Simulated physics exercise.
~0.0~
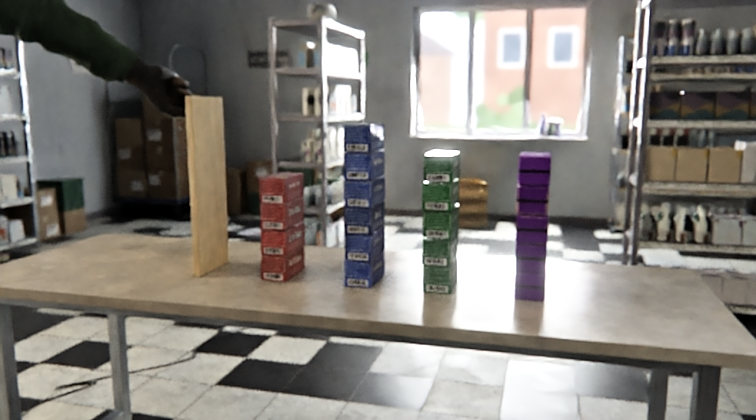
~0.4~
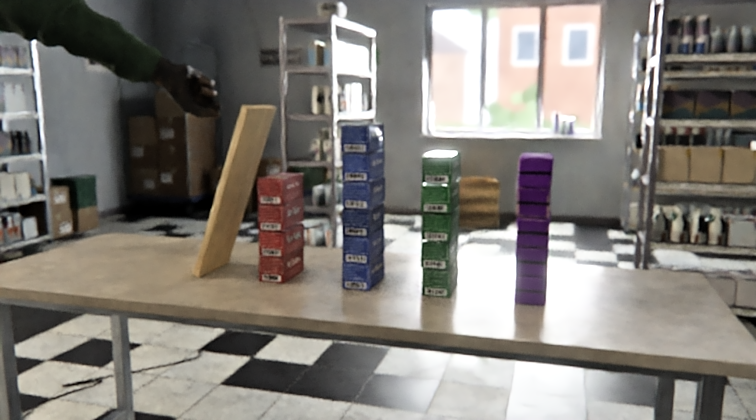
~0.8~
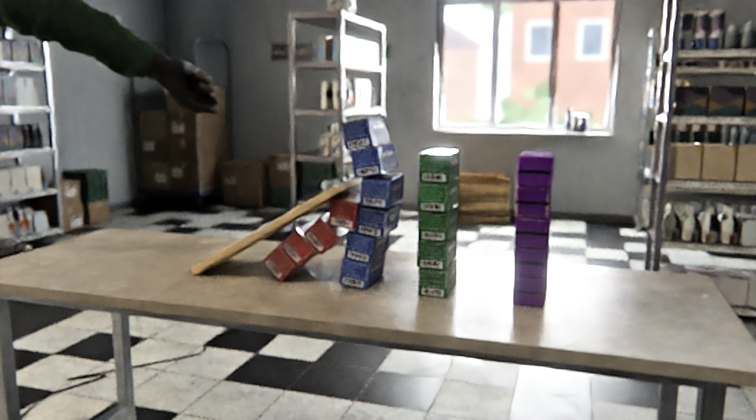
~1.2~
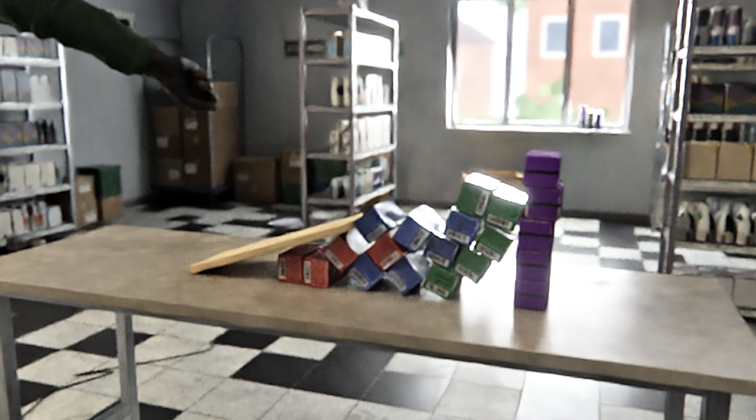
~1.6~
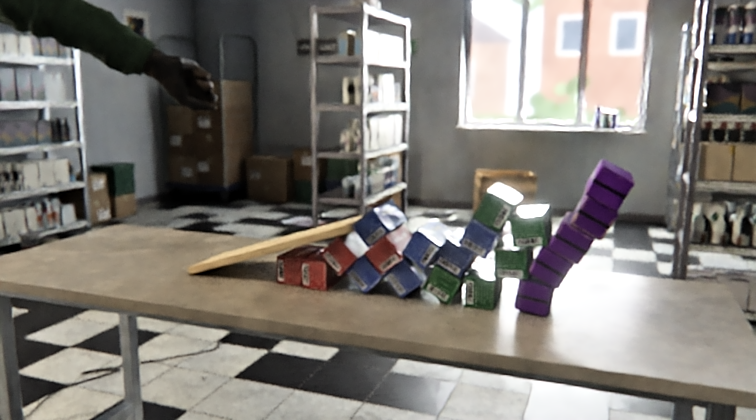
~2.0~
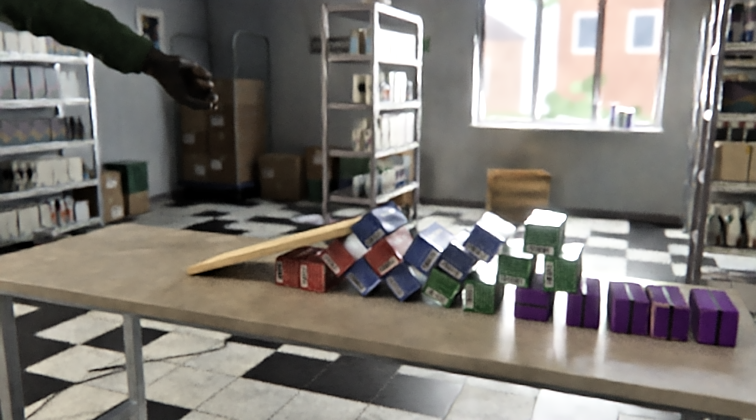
The clip shows a hand releasing a wooden board on a table, which tips right into stacks of red, blue, green and purple packets, toppling them in turn until the red, blue and green ones lie heaped beside the leaning board and the purple ones stretch rightward along the tabletop.
